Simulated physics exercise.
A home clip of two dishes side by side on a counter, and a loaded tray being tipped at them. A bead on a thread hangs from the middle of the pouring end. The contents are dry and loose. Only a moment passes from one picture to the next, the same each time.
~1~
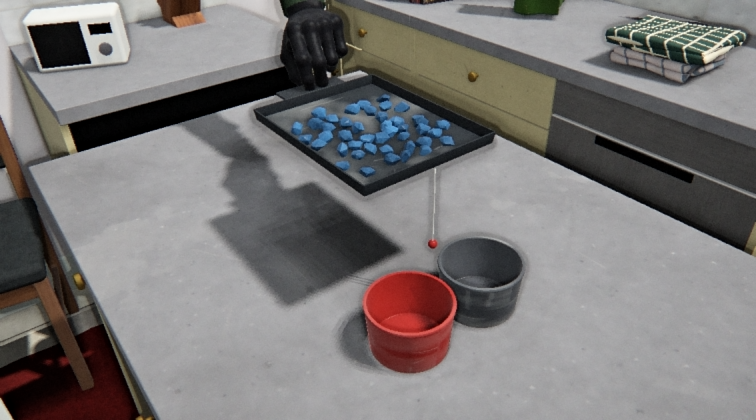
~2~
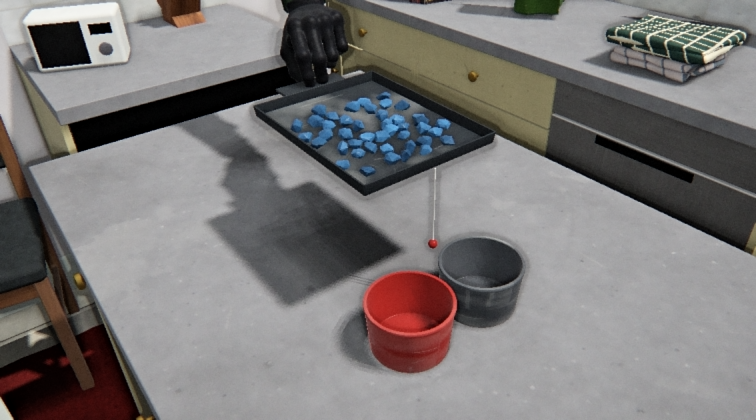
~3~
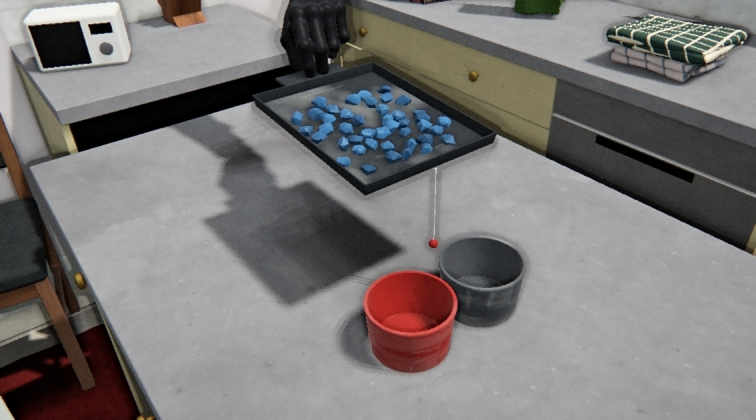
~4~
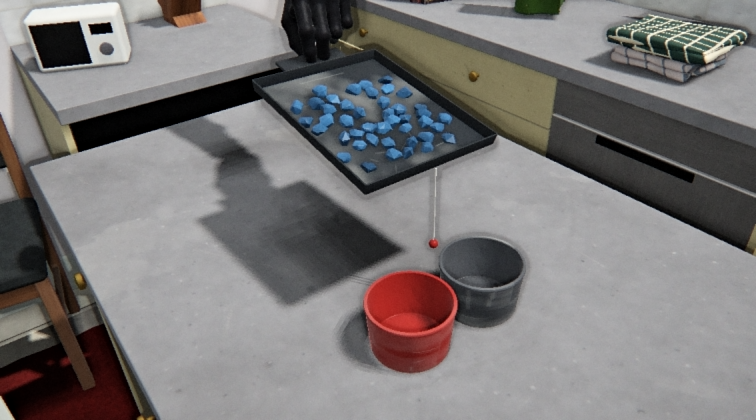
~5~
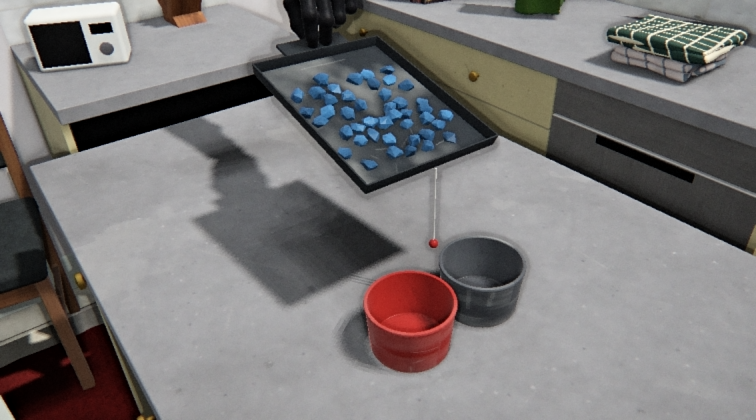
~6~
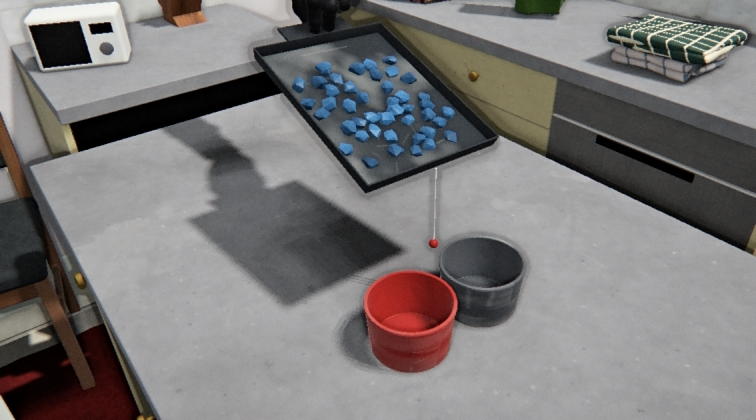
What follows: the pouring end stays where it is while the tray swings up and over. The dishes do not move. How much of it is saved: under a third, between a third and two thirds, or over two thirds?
In the dishes lies over two thirds of it.
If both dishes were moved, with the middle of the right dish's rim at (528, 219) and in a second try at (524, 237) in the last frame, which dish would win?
The first try: The dish on the left. The second: The dish on the left.
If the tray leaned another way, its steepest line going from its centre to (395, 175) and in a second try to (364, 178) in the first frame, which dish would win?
The first try: The left dish. The second: The left dish.
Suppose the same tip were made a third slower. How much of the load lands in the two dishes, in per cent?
Near 90 %.
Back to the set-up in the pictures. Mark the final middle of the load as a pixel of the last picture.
Roughly at (476, 303).
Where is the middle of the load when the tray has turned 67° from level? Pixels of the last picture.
Around (441, 146).
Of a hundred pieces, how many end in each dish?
Left dish near 30 in a hundred; right dish near 50.
Shortly afterwards, tray tipped steeply; all but a few on the tray; only a few in the right dish; a little in the air.
Next, tray tipped past a quarter turn; near half on the tray; a little in the left dish; near a quarter in the right dish; a little outside both; near a quarter in the air.
Some moments later, tray tipped past a quarter turn; near a quarter in the left dish; near half in the right dish; near a quarter outside both.
In the end, tray tipped past a quarter turn; near a quarter in the left dish; near half in the right dish; near a quarter outside both.
